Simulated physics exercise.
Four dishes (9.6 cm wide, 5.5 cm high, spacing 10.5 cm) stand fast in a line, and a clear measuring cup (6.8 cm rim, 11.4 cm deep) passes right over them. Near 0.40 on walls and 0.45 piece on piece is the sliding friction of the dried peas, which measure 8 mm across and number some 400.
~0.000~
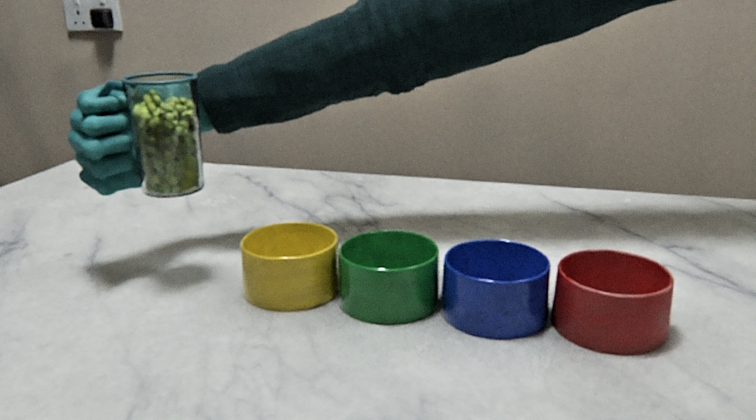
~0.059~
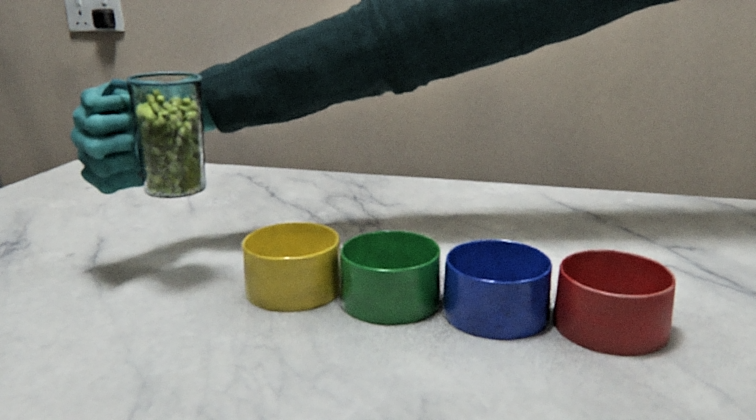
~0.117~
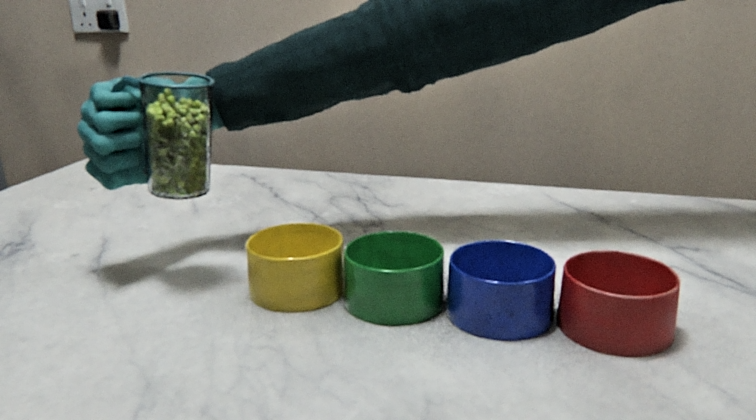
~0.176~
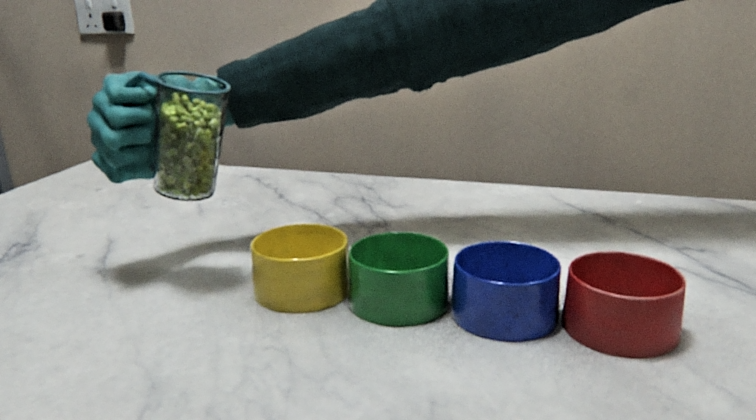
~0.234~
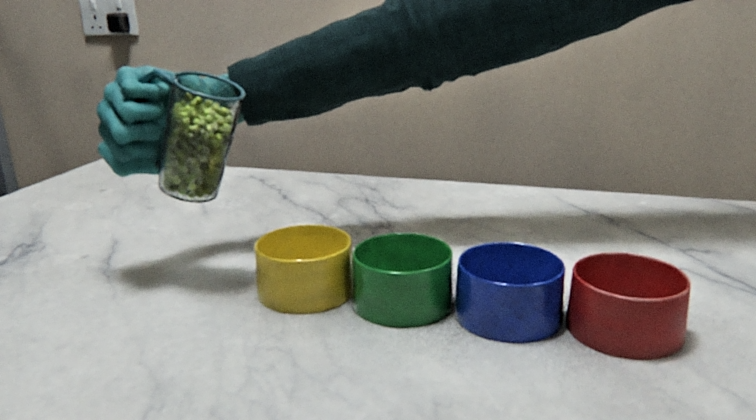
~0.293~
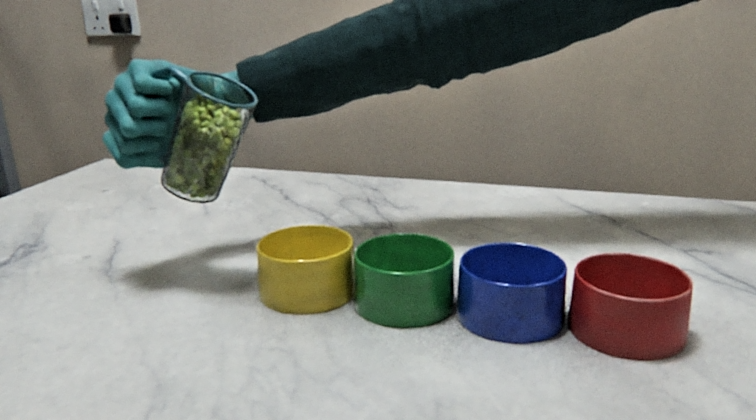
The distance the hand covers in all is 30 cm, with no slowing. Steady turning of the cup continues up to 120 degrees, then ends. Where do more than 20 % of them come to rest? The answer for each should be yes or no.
Red - no, blue - no, green - yes, yellow - no, counter - no.
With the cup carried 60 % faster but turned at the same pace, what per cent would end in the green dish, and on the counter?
In that case: Green 30, and counter 10.
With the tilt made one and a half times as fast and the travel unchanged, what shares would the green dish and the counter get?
I'd expect green to end at 40 and the counter at 20.
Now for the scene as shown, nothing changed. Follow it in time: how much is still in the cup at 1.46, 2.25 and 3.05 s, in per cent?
Roughly 10, then 0, then 0.
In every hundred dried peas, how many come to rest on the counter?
Roughly 5 in a hundred.
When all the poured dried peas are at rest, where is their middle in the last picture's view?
Look around (407, 283) in the last picture.
Then, at 1.46 s, tilt 120 degrees; cup holds 10 %, green 75 %, yellow 5 %.
After 2.25 s, tilt 120 degrees; cup holds 0 %, green 90 %, yellow 5 %.
After 3.05 s, tilt 120 degrees; cup holds 0 %, green 90 %, yellow 5 %.
By 3.3 s all is still; red 0 %, blue 0 %, green 90 %, yellow 5 %, counter 5 %.
